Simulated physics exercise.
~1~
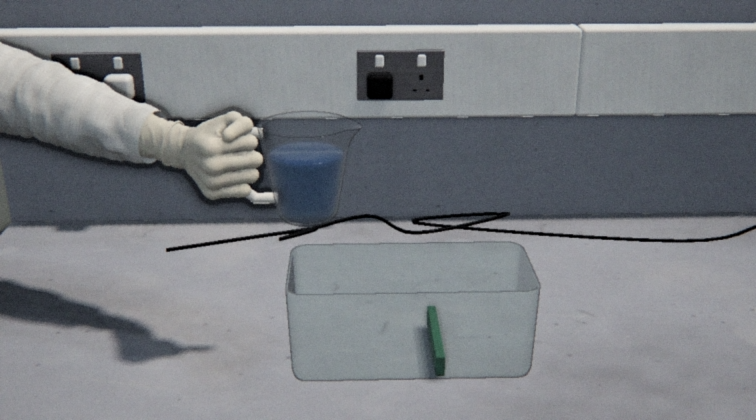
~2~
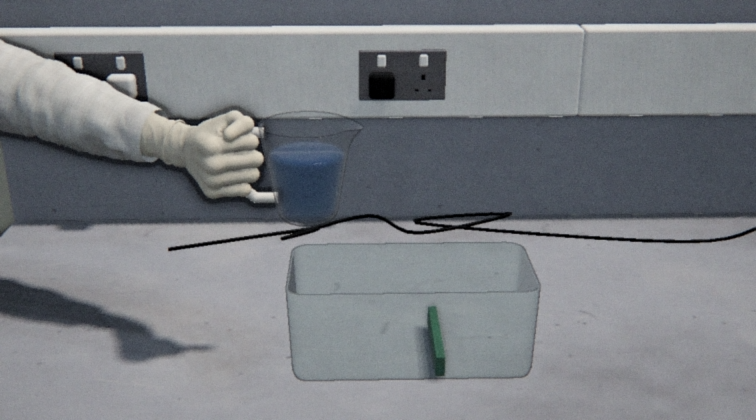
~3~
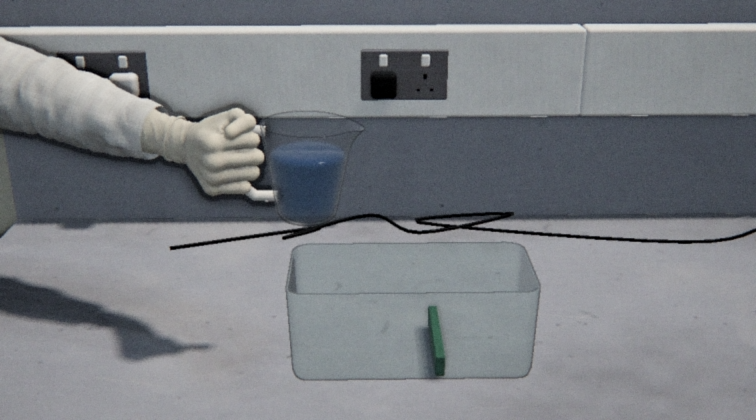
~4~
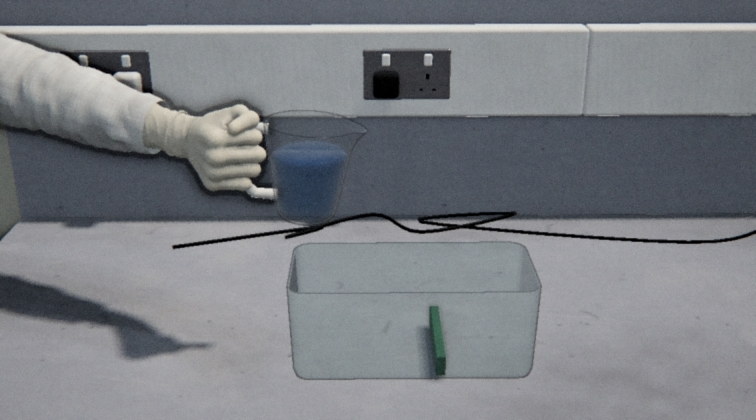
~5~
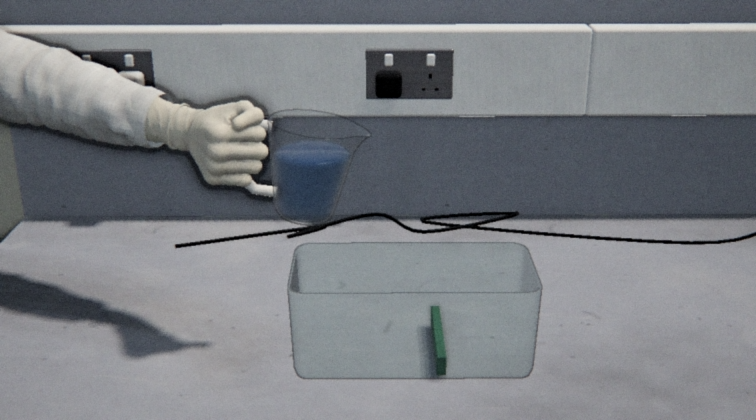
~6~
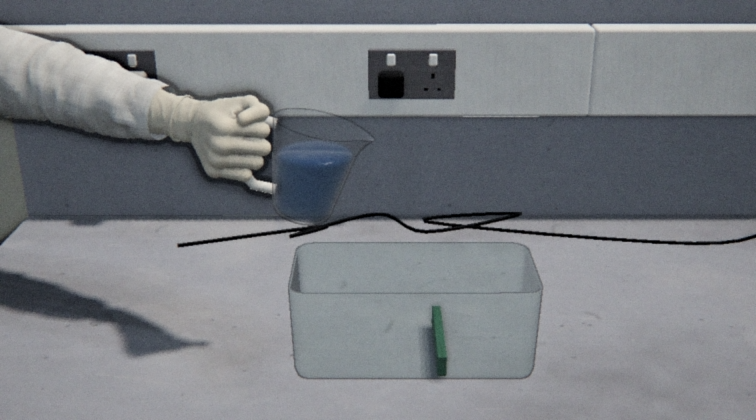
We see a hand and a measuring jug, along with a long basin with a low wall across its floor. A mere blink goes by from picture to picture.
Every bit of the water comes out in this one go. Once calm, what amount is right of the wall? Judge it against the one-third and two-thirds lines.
The share that settles right of the wall is smaller than one third, as I see it.
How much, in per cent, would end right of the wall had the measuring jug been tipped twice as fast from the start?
About 10 %.
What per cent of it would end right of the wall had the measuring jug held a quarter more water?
About 25 in a hundred.
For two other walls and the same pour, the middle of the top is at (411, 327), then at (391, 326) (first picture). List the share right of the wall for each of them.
The first placement leaves close to 75 per cent, the second close to 95 per cent.
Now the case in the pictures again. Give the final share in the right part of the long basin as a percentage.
About 10 per cent.
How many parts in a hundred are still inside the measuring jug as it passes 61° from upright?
90 %.
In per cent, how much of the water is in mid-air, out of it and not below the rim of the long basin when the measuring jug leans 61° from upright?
It's about 10 per cent.
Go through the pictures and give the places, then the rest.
Tilt 0°; pouring edge (363, 125); surface from (267, 151) to (346, 151); the long basin's rim runs from (289, 270) to (531, 266); the wall's top is at (436, 331), in the first picture.
Tilt 1°; pouring edge (364, 126); surface from (268, 151) to (346, 150), in the second picture.
Tilt 2°; pouring edge (365, 127); surface from (270, 150) to (346, 151), in the third picture.
Tilt 5°; pouring edge (368, 130); surface from (271, 151) to (349, 150), in the fourth picture.
Tilt 8°; pouring edge (372, 133); surface from (274, 150) to (352, 150), in the fifth picture.
Tilt 13°; pouring edge (376, 138); surface from (276, 151) to (355, 151), in the sixth picture.
A moment on, the measuring jug is tipped part way and 89 per cent is still to pour, 1 is left of the wall and 0 right of it.
Next, the measuring jug is tipped on its side and 34 per cent is still to pour, 43 is left of the wall and 4 right of it.
Then the measuring jug is tipped on its side and 3 per cent is still to pour, 86 is left of the wall and 6 right of it.
Later the measuring jug is tipped on its side and 0 per cent is still to pour, 89 is left of the wall and 9 right of it.
At rest 89 per cent lies left of the wall, 10 right of it and 2 outside.
